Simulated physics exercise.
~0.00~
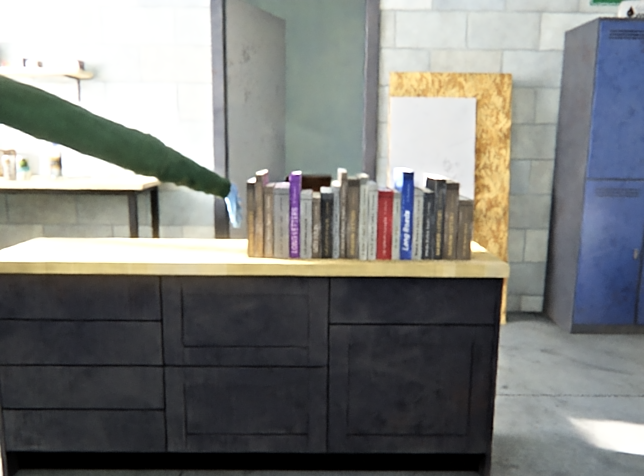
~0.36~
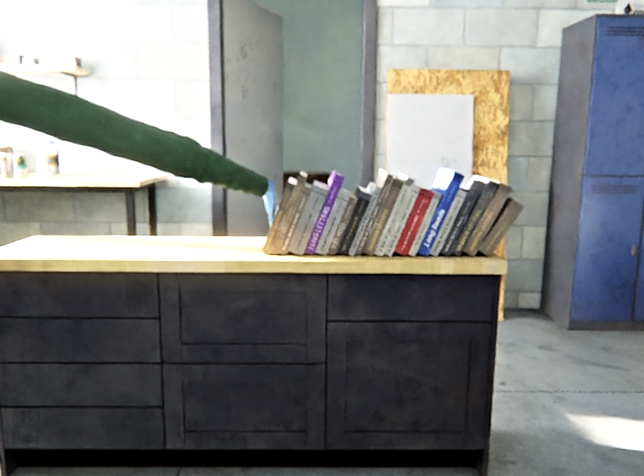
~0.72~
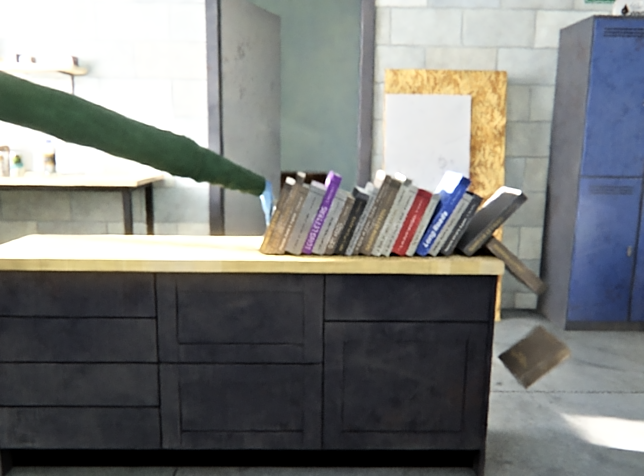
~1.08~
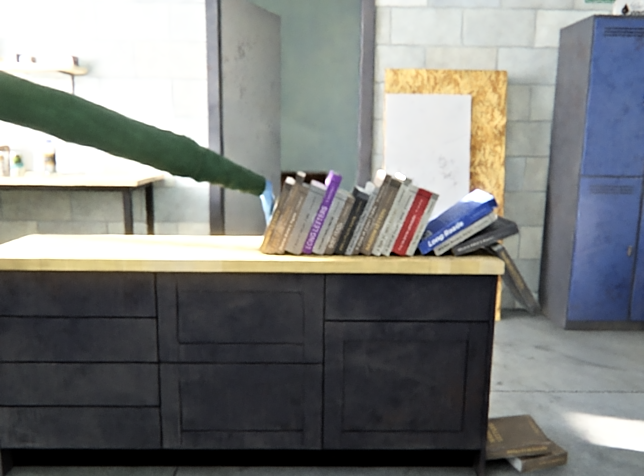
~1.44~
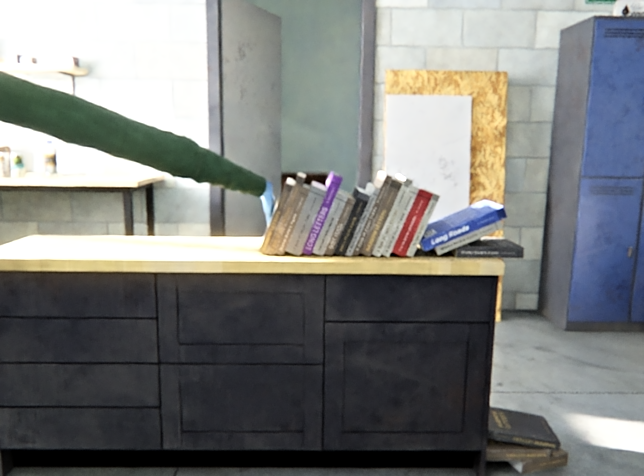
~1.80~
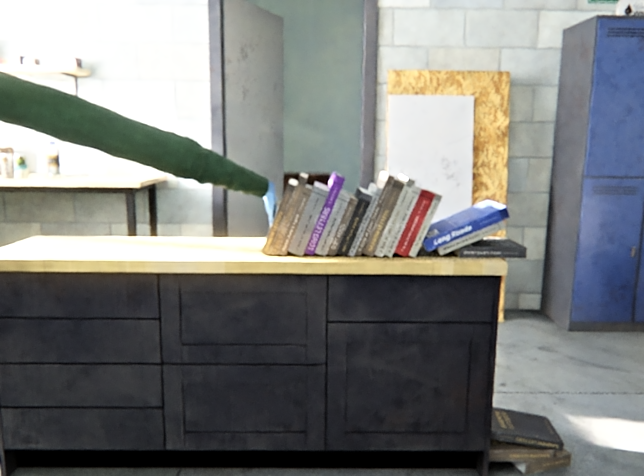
On a wooden worktop above dark drawers, a green-sleeved arm pushes an upright row of books rightward so they lean, and several at the far end tumble to the floor, while the blue book tips over and stays near the edge beside the leaning red one.
